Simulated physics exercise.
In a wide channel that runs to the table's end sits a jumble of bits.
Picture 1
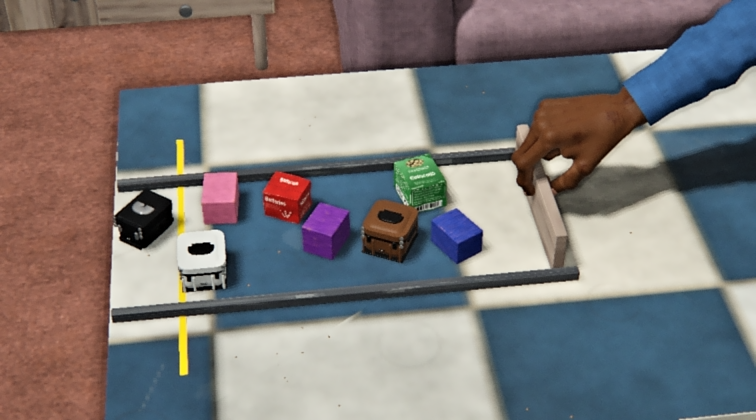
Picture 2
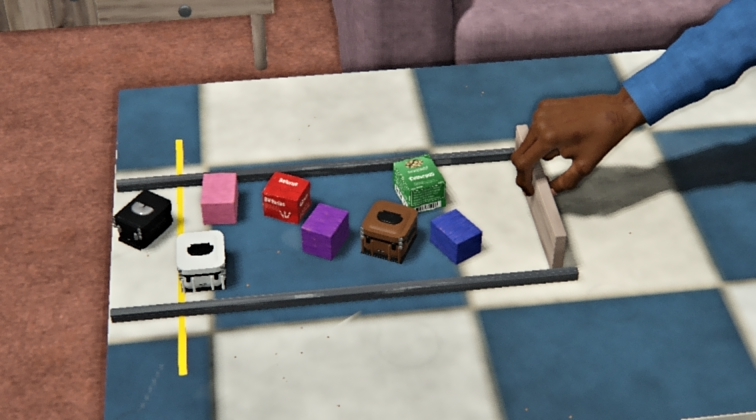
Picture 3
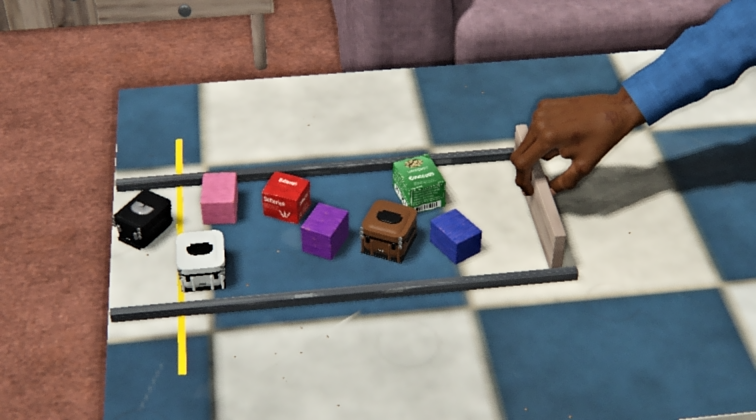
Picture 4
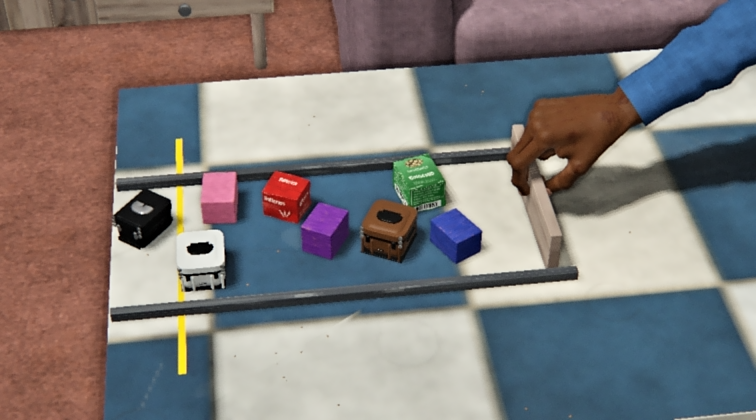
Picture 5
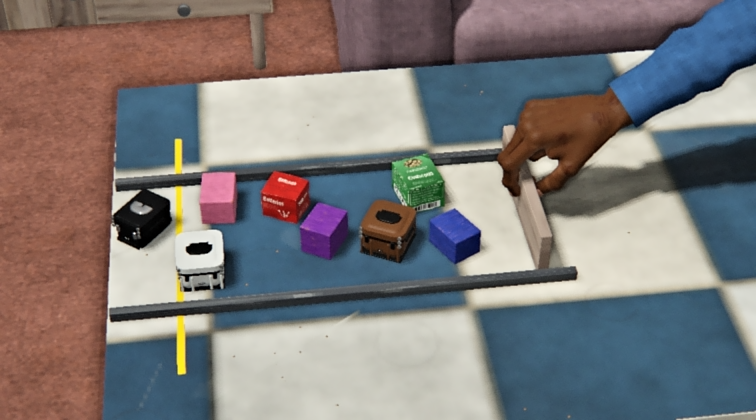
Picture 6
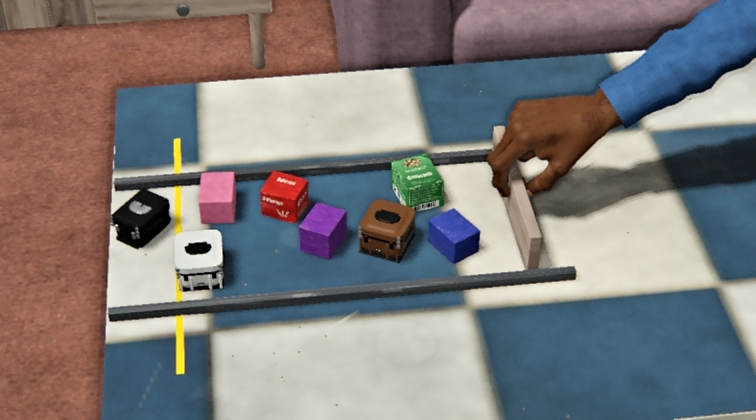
A hand in a blue sleeve held a wooden board upright across a railed channel, then slid it slightly left toward the scattered colourful blocks and small cases, which stayed where they were.
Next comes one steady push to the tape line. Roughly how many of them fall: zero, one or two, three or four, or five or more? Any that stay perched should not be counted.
Count off: Three up to four.
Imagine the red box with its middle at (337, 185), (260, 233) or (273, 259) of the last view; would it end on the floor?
In that order, it survives; falls; survives.
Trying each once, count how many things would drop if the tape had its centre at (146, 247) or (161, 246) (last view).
In that order 6 and 6.
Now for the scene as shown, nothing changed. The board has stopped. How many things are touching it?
That makes 2.
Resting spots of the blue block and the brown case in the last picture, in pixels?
Blue block at about (161, 258), brown case at about (120, 251).
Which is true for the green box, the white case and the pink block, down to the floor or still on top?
Verdict: Green box still on; white case down; pink block down.
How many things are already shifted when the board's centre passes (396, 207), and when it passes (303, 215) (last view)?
4 at one spot and 7 at the other.
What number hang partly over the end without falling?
I get 2.
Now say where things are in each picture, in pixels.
In the first picture, black case (145, 220); white case (203, 261); pink block (221, 198); board (539, 196); tape (182, 245).
In the second picture, white case (202, 261); green box (419, 185).
In the third picture, pink block (220, 198); red box (287, 198).
In the fourth picture, black case (144, 219); purple block (325, 231).
In the fifth picture, white case (201, 260); blue block (455, 236).
In the sixth picture, black case (142, 219); white case (200, 260); pink block (218, 198); board (515, 197); tape (179, 244).
A little later, none off yet; black case at rest near (142, 219); white case at rest near (200, 260); pink block at rest near (218, 198).
Next, none off yet; black case at rest near (142, 219); white case moving near (187, 262); pink block at rest near (218, 198).
Later still, none off yet; black case tilted a little near (90, 230); white case tilted a little near (92, 279); pink block shifted well along near (128, 204).
When it is over, the number that fall off is three or four; down, purple block, pink block, white case and black case.
